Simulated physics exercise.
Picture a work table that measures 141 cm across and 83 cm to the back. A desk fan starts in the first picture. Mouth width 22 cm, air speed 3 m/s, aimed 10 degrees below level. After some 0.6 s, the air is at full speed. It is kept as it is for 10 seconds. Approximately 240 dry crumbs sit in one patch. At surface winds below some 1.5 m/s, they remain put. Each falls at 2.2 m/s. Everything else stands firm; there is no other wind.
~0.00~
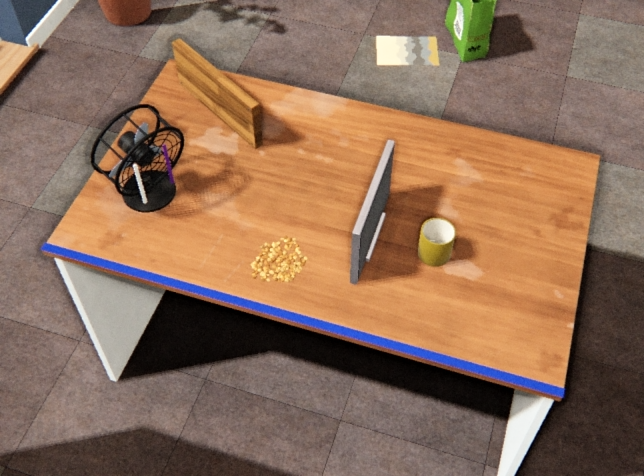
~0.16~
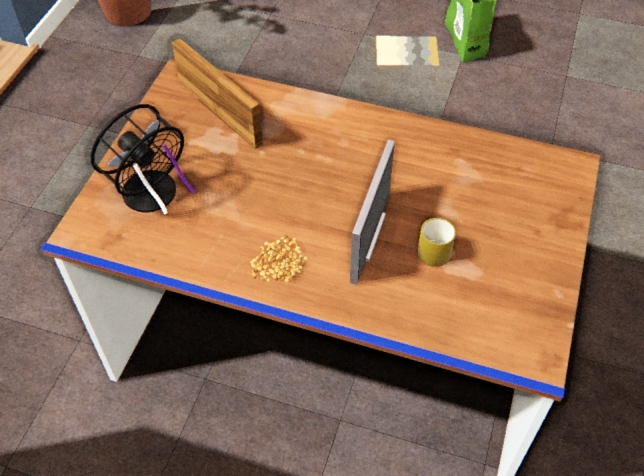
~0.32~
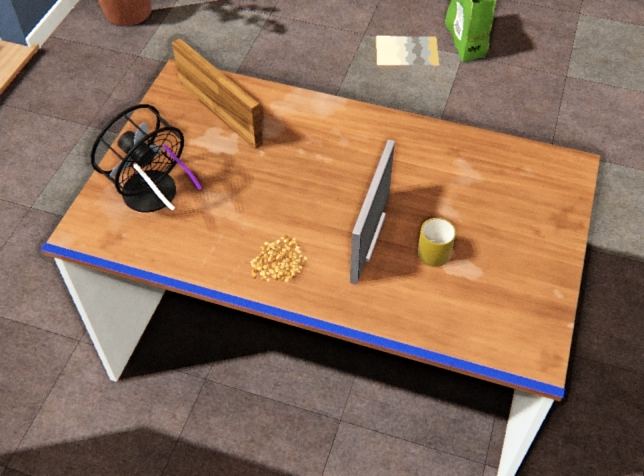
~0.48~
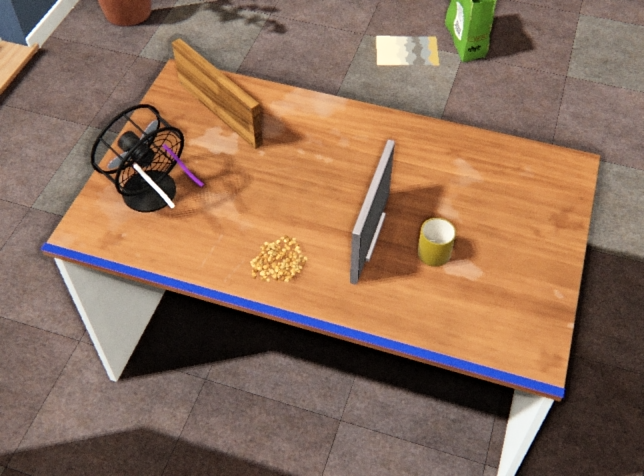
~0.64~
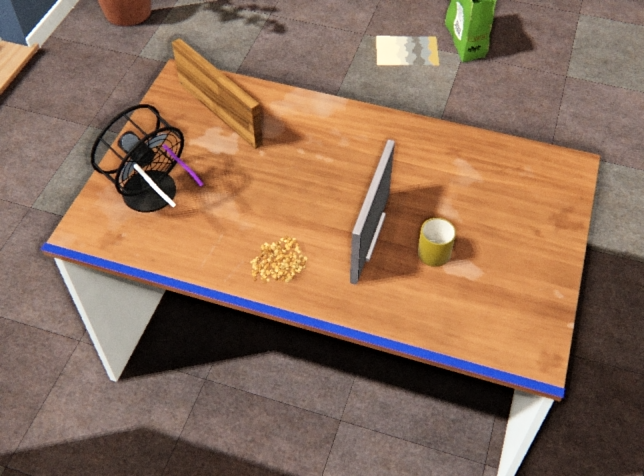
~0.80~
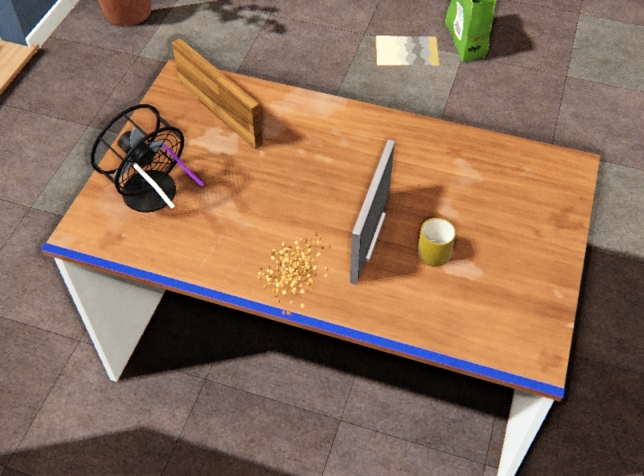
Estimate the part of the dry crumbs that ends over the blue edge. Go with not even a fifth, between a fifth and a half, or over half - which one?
Beyond half.
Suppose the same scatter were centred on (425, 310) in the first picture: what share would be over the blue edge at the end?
I'd expect around 1 percent of them to end up there.
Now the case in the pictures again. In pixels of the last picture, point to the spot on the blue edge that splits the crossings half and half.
Around (391, 349).
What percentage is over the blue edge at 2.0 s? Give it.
I'd put it at some 70 %.
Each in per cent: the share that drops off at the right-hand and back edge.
Estimate: Right-hand ~ 0 %; back ~ 0 %.
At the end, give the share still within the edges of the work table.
I'd put it at some 20 %.
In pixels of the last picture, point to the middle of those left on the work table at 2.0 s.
I'd point to somewhere around (344, 271).
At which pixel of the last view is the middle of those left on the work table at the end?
I'd put it close to (348, 262) in the last view.
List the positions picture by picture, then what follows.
In the first frame, the middle of the dry crumbs is near (281, 261), none has stirred yet and the mouth of the desk fan is at (138, 151).
In the second frame, the middle of the dry crumbs is near (280, 259), none has stirred yet and the blue edge is centred on (285, 319).
In the third frame, the middle of the dry crumbs is near (280, 259), none has stirred yet, the top of a laptop is at (374, 185) and the top of a mug is at (438, 231).
In the fourth frame, the middle of the dry crumbs is near (280, 259) and none has stirred yet.
In the fifth frame, the middle of the dry crumbs is near (279, 261) and about 1 % have left their places.
In the sixth frame, the middle of the dry crumbs is near (295, 269), the farthest in sight from the desk fan is at (303, 306) and about 70 % have left their places.
After 2.0 s the count stands so, 72 % are over the blue edge; the middle of those still in play is near (344, 271).
After 3.2 s the count stands so, 77 % are over the blue edge; the middle of those still in play is near (347, 264).
After 5.5 s the count stands so, 80 % are over the blue edge; the middle of those still in play is near (347, 264).
After 10.0 s, at the end, 80 % are over the blue edge; the middle of those still in play is near (348, 262).
